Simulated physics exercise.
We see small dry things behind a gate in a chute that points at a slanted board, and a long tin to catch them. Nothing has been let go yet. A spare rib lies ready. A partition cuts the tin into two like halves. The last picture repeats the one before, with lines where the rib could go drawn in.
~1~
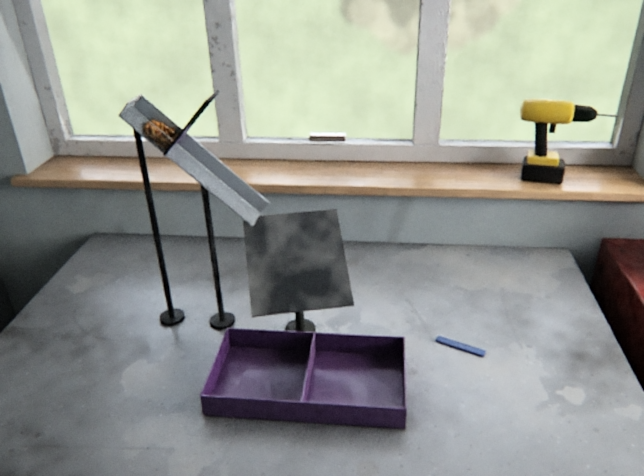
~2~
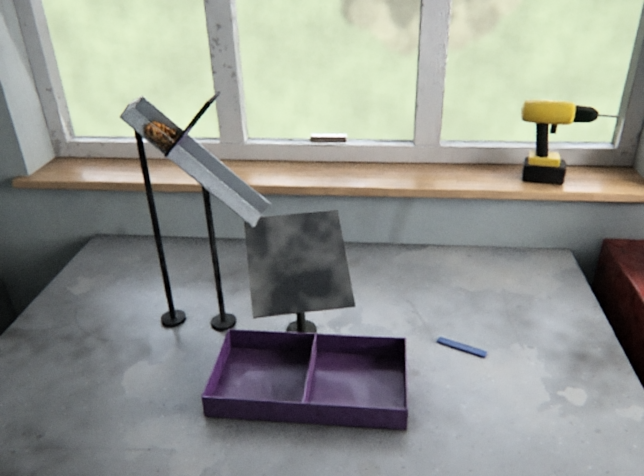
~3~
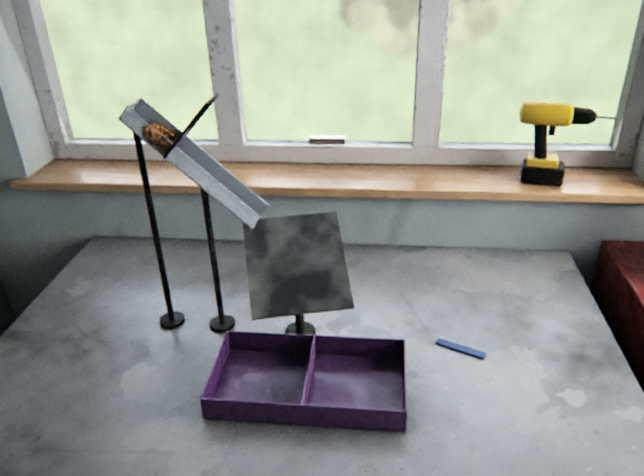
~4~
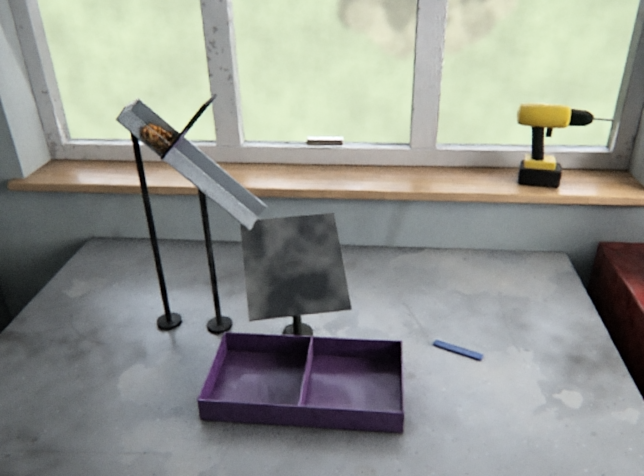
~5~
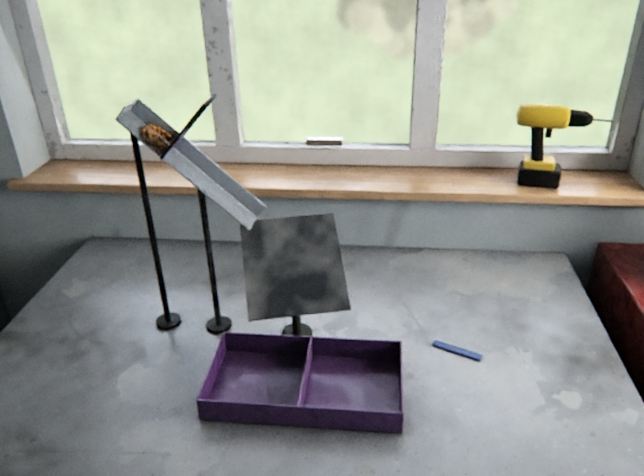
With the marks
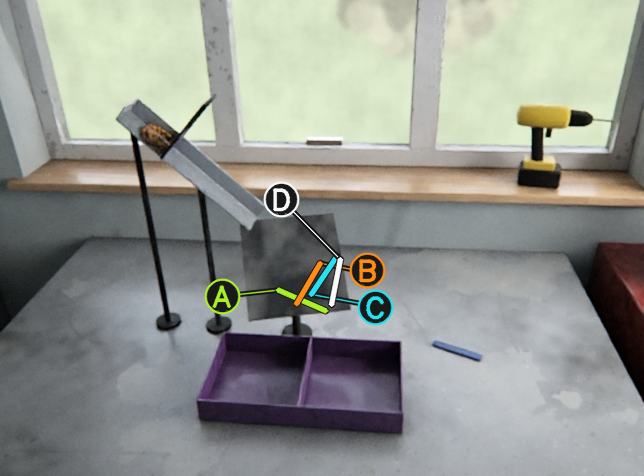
Camera drifting very slightly over a still tabletop with brown pieces in a raised chute, a slanted grey board and a divided purple tray.
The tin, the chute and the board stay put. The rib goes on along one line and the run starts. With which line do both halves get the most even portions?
It is C.
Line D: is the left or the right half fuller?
More lands on the right.
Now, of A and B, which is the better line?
Line B.
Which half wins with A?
Right.
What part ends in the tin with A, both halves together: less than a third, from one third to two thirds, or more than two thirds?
More than two thirds.
On the marked copy, line A from (278, 290) to (325, 310); line B from (320, 263) to (296, 303); line C from (337, 256) to (311, 294); line D from (340, 259) to (331, 304).
With A, of what is caught, none in the left half, all in the right.
With B, of what is caught, most in the left half, a small part in the right.
With C, of what is caught, about half in the left half, about half in the right.
With D, of what is caught, a small part in the left half, nearly all in the right.
